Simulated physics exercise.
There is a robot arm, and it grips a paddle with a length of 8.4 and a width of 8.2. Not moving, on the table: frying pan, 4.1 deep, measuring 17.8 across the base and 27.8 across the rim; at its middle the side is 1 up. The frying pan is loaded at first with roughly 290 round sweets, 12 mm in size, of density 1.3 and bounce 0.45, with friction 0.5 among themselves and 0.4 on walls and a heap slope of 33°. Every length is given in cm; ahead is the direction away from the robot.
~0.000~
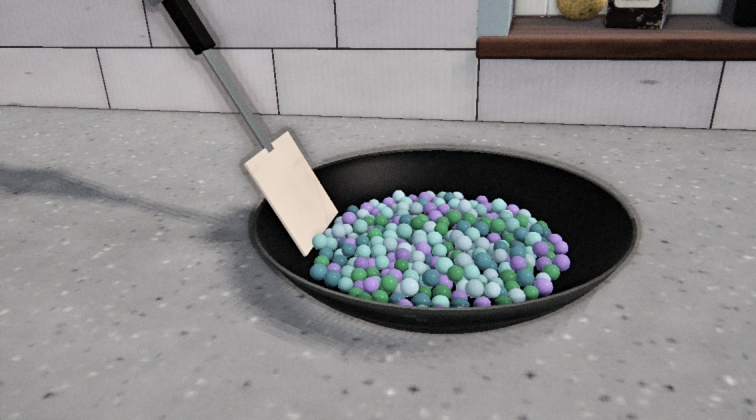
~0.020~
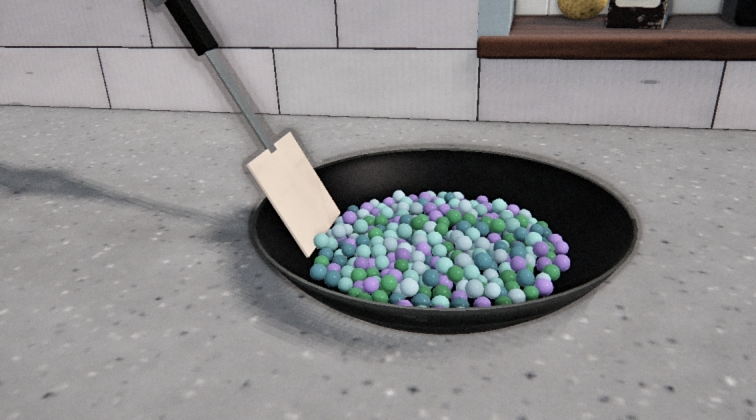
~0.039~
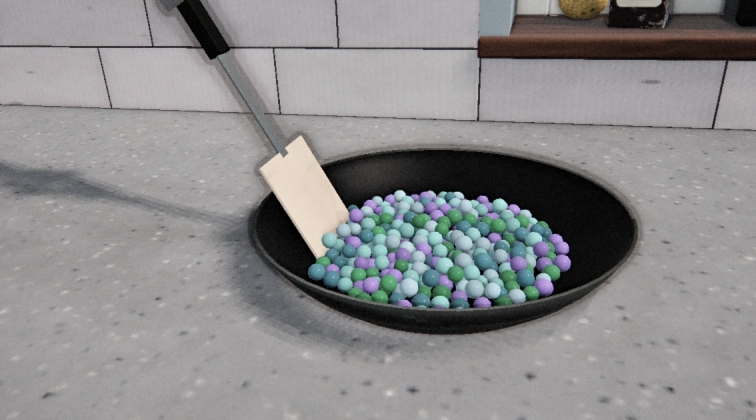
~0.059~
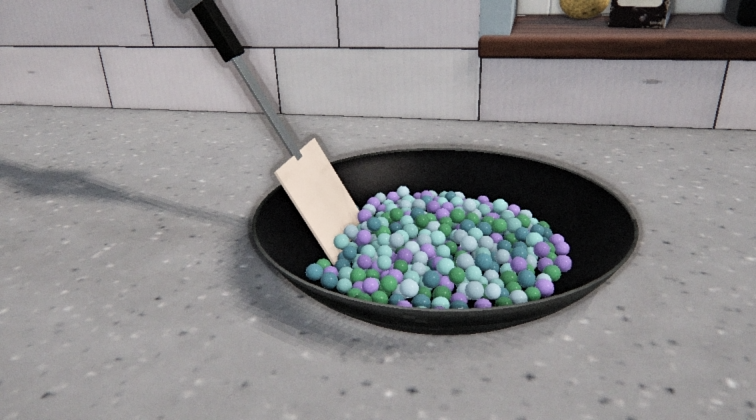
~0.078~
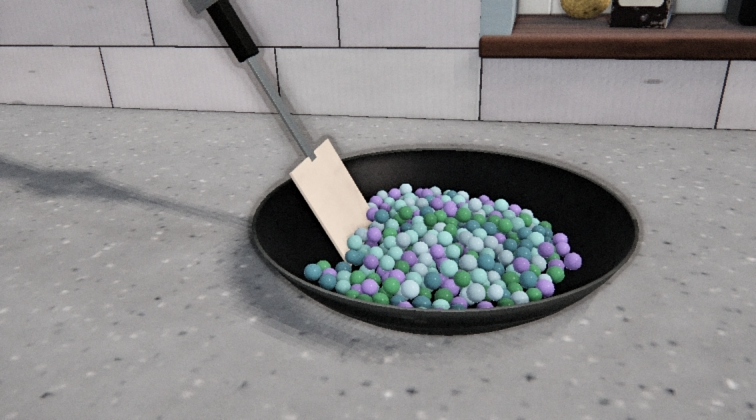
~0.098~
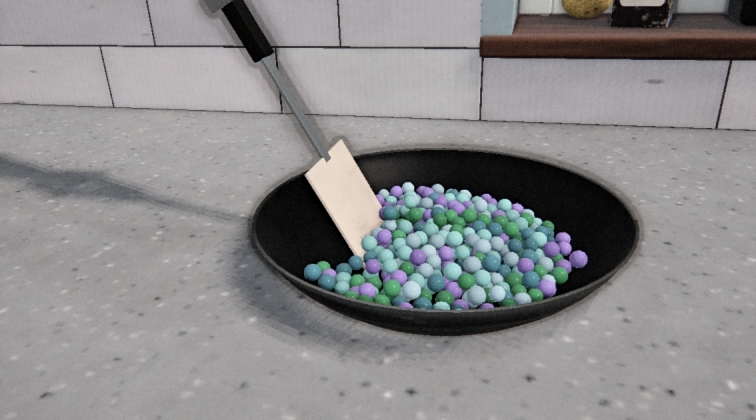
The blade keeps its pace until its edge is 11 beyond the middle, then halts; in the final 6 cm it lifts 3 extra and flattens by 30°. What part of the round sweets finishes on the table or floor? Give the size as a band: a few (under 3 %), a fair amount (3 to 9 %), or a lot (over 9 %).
A lot, over 9 %.
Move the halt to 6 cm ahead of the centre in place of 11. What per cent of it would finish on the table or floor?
Close to 0 per cent would end on the table or floor.
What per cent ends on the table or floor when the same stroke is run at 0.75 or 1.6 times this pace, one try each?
Roughly 15 percent for the first try, 25 percent for the second.
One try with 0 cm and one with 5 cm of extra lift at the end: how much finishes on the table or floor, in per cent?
First try around 10 percent, second try around 15 percent.
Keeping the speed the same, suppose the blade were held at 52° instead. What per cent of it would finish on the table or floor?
I'd expect near 15 percent then.
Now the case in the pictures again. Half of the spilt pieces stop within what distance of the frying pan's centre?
That distance comes to about 26 cm.
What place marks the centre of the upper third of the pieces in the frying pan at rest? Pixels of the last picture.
Somewhere near (532, 239) in the last picture.
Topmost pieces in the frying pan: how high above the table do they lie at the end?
3.5 cm.
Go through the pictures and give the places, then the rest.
In the first picture, paddle top edge at (267, 146), sloping 61°; upper third of the load around (439, 235), from x 320 to 560, top at y 195; 292 in the frying pan.
In the second picture, paddle top edge at (270, 147), sloping 61°; upper third of the load around (439, 235), from x 320 to 560, top at y 195.
In the third picture, paddle top edge at (281, 151), sloping 61°; upper third of the load around (437, 234), from x 315 to 560, top at y 195.
In the fourth picture, paddle top edge at (296, 154), sloping 61°; upper third of the load around (439, 232), from x 315 to 565, top at y 190.
In the fifth picture, paddle top edge at (310, 155), sloping 61°; upper third of the load around (445, 234), from x 315 to 575, top at y 190.
In the sixth picture, paddle top edge at (325, 156), sloping 61°; upper third of the load around (449, 234), from x 315 to 580, top at y 190; 292 in the frying pan.
After 0.19 s, sloping 61°, highest piece 4 above the table; 292 in the frying pan.
After 0.29 s, sloping 52°, highest piece 5 above the table; 292 in the frying pan.
After 0.54 s, sloping 31°, highest piece 7 above the table; 241 in the frying pan, 47 on the table or floor, 4 on the blade or in flight.
After 1.59 s, sloping 31°, highest piece 3 above the table; 241 in the frying pan, 51 on the table or floor.
At rest, 241 in the frying pan, 51 on the table or floor. That is 17 % on the table or floor.
